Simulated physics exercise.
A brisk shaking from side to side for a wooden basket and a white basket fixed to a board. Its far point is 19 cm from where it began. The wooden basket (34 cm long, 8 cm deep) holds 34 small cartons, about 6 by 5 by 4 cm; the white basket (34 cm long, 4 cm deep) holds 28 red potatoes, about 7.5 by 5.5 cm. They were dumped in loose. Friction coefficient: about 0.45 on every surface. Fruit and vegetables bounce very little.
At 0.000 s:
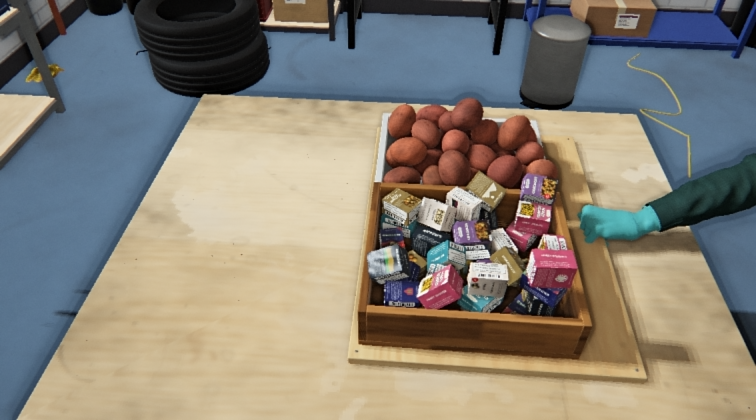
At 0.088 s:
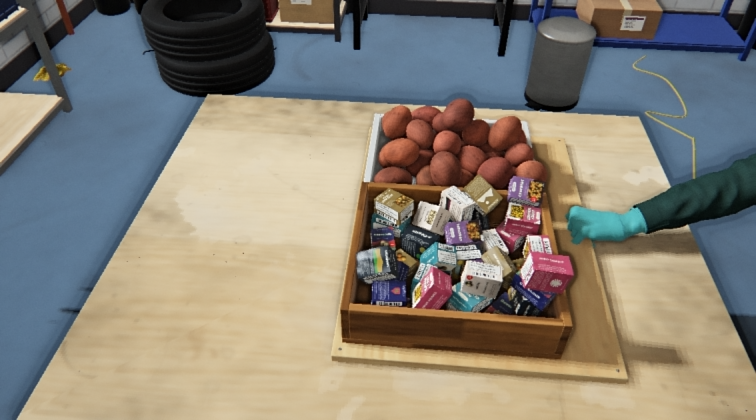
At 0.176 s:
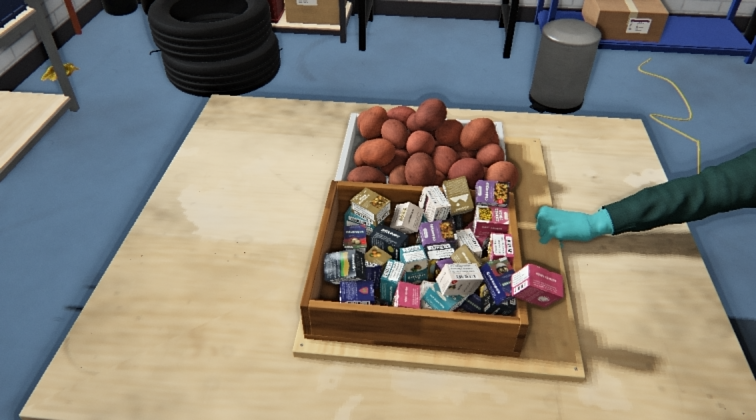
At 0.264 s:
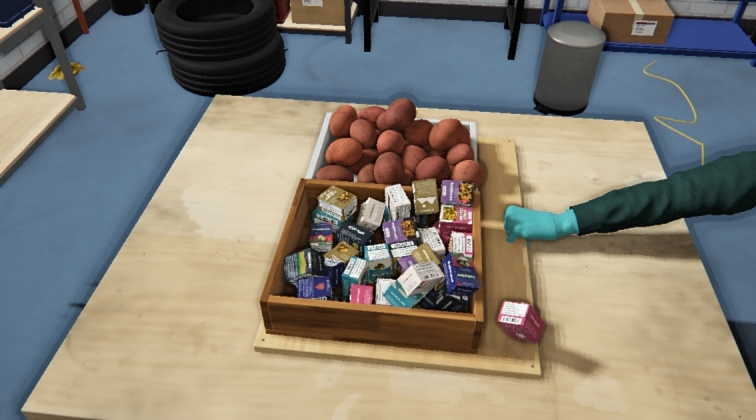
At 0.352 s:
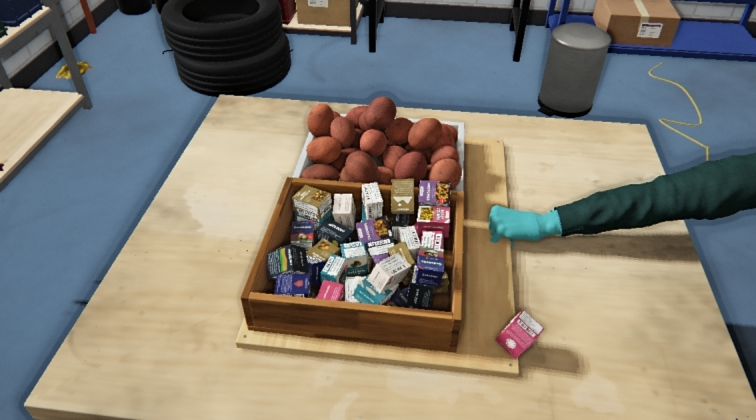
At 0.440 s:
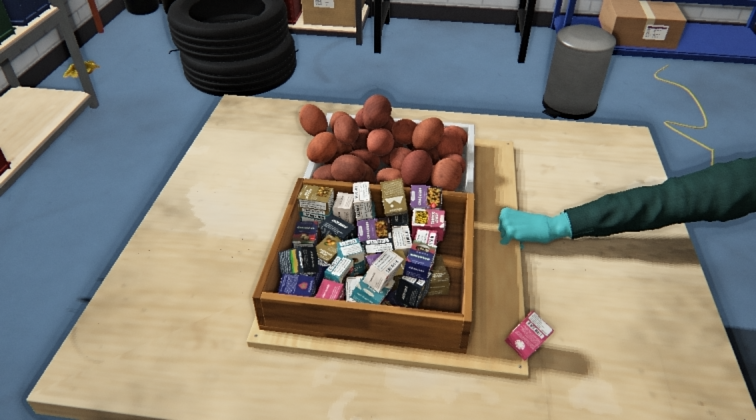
A wooden board carrying a basket of small cartons and a white basket of red potatoes slid left across the table, a pink carton dropping out on the right, then shifted slightly back right.
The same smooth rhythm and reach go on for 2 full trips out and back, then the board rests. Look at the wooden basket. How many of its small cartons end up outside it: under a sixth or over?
Out of the wooden basket go fewer than one in six of the small cartons.
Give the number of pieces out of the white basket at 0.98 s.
Out by then, roughly: White basket 6.
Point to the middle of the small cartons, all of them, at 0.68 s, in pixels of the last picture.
At about (445, 270).
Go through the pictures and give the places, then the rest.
In the first frame (places track the rim corner closest to us here), wooden basket (583, 322); white basket (its farthest corner) (389, 115); 0 cm along; all still inside.
The second frame shows wooden basket (564, 322); white basket (380, 115); 3 cm along.
The third frame shows wooden basket (520, 320); white basket (357, 115); 9 cm along; 1 out, the lowest carton at (537, 286).
The fourth frame shows wooden basket (475, 317); white basket (332, 114); 16 cm along; 1 out, the lowest carton at (521, 322).
The fifth frame shows wooden basket (453, 316); white basket (322, 114); 19 cm along; 1 out, the lowest carton at (519, 334).
The sixth frame shows wooden basket (464, 317); white basket (333, 115); 17 cm along; 2 out, the lowest carton at (529, 336).
After 0.68 s, the wooden basket is down by 1 of 34 and the white basket is down by 3 of 28.
After 0.98 s, the wooden basket is down by 1 of 34 and the white basket is down by 6 of 28.
After 1.41 s, the wooden basket is down by 1 of 34 and the white basket is down by 8 of 28.
Final count (at 1.95 s), the wooden basket is down by 1 of 34 and the white basket is down by 8 of 28. Asked share, 1 of 34, 3 per cent.
